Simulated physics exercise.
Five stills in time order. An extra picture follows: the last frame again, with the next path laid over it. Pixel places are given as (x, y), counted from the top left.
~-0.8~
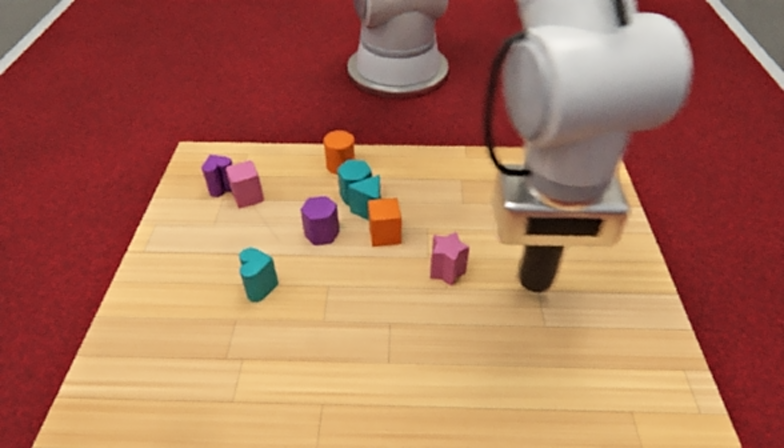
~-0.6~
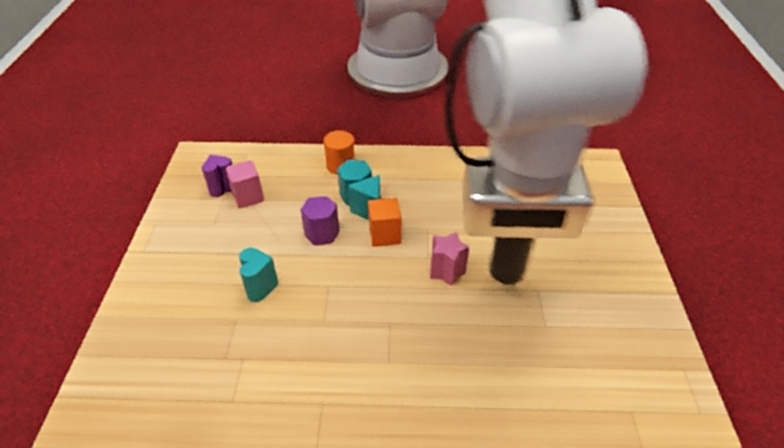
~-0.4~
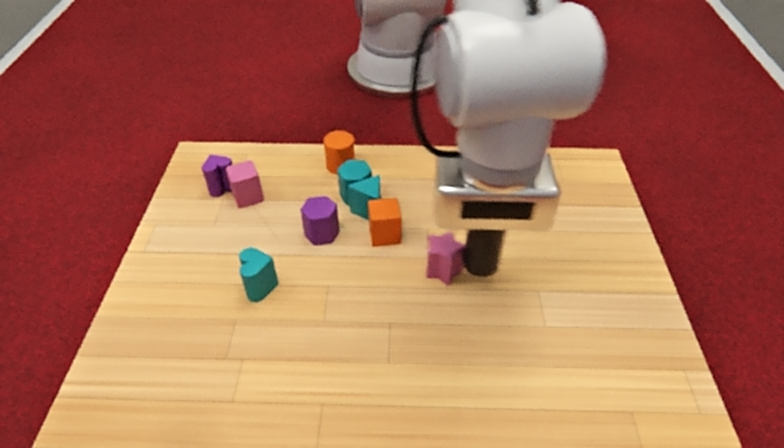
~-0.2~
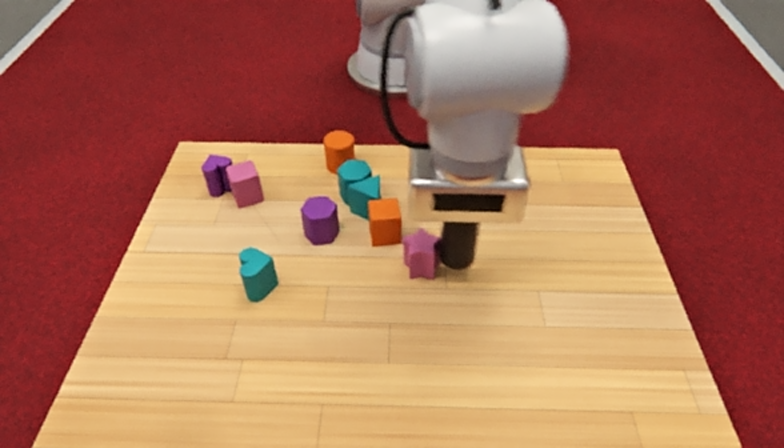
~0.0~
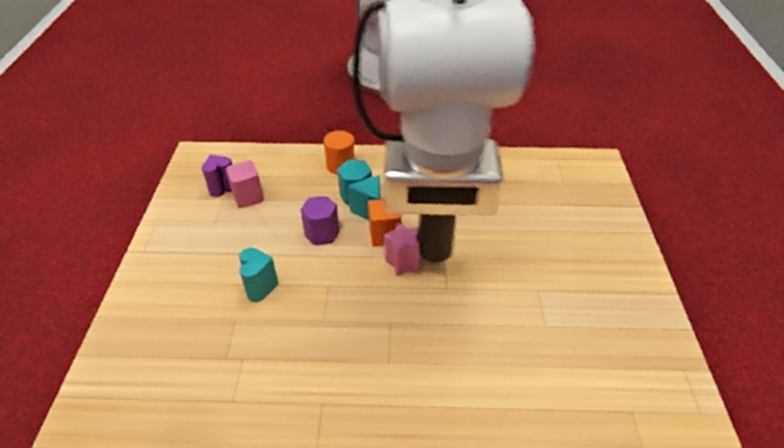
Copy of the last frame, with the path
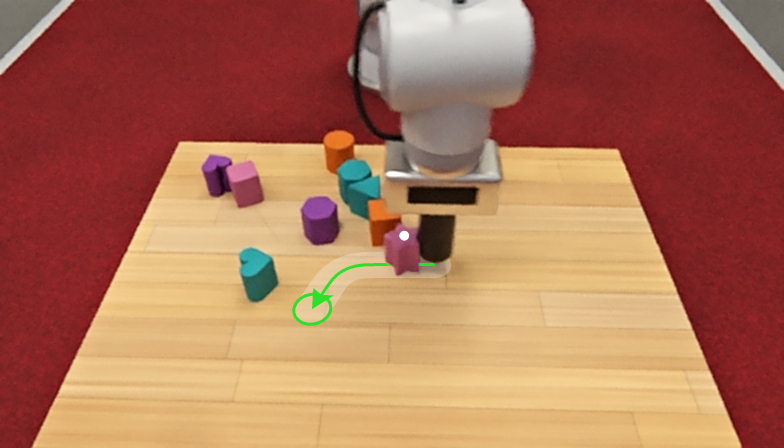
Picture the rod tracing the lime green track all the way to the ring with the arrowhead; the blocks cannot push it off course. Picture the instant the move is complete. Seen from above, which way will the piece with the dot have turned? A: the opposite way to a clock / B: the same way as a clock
Choice B: The same way as a clock.
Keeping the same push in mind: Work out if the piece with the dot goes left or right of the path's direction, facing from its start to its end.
Seen from start to end, it moves right.
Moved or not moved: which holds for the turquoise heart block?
It is still where it was.
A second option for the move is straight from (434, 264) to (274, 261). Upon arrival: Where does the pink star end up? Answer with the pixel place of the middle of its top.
Its top middle will sit at (237, 232).
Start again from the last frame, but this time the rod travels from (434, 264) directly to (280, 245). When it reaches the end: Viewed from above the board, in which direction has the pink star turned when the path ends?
Top view: Counterclockwise.
Drawn move, from (434, 264) through (385, 265) and (339, 273) to (312, 309); the dot is on the pink star.
What follows on the original path. One third of the way, rod (384, 250); pink star (352, 236).
Two thirds of the way, rod (336, 260); pink star (306, 240), turned 15° clockwise.
At the end, rod (310, 295); turquoise heart block still; orange square piece still; pink star (303, 243), turned 45° clockwise.
